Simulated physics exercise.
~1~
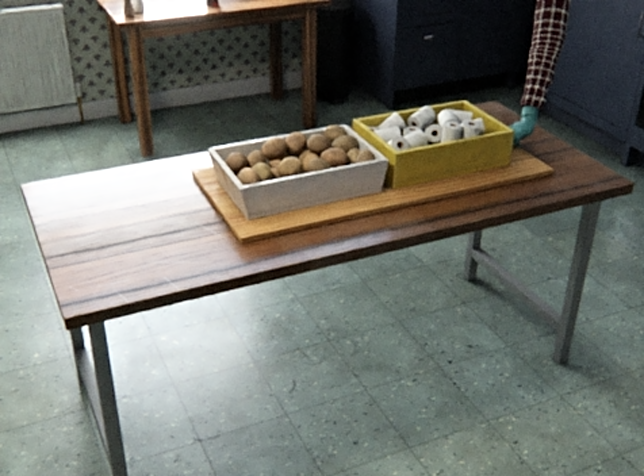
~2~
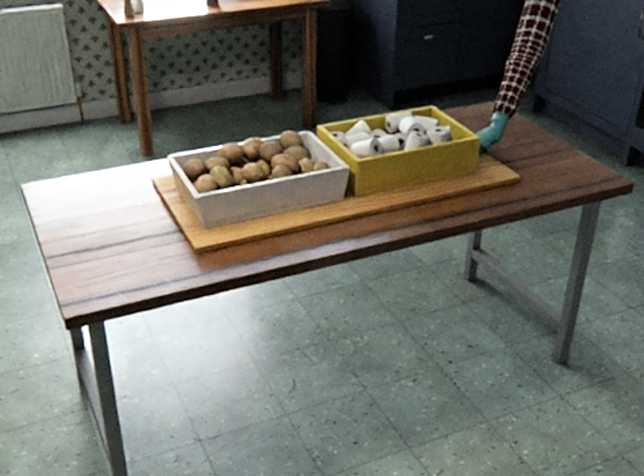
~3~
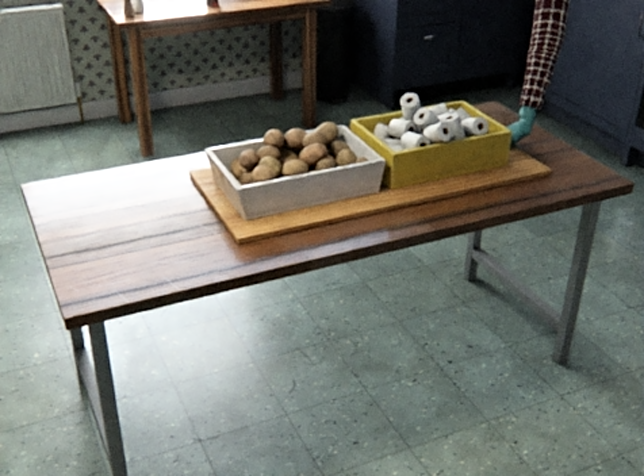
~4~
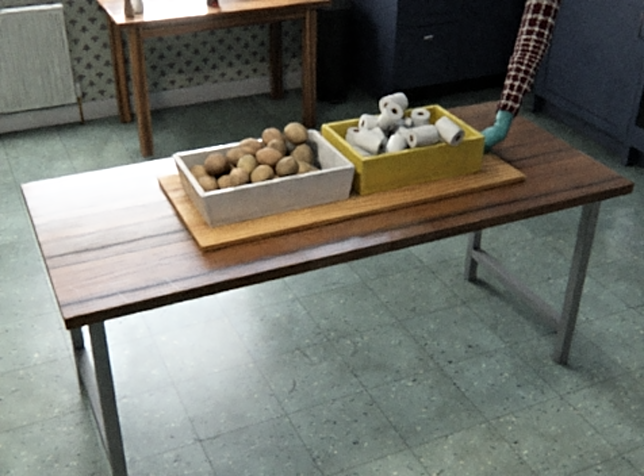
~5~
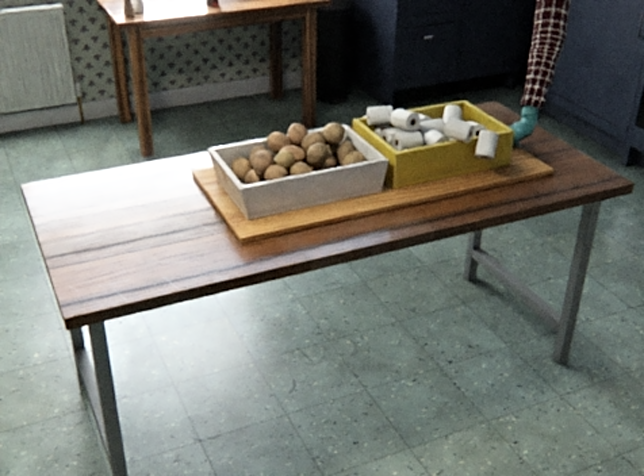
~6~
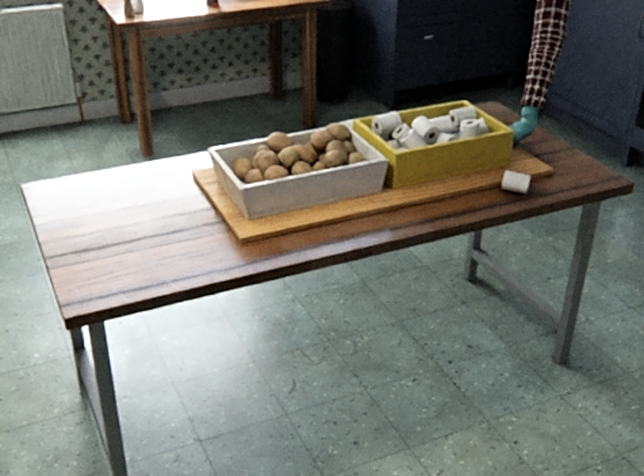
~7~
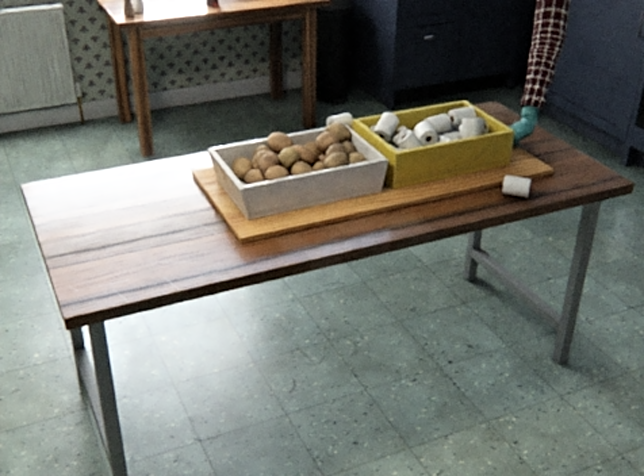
A gloved hand slides two crates on a board back and forth, spilling paper rolls.
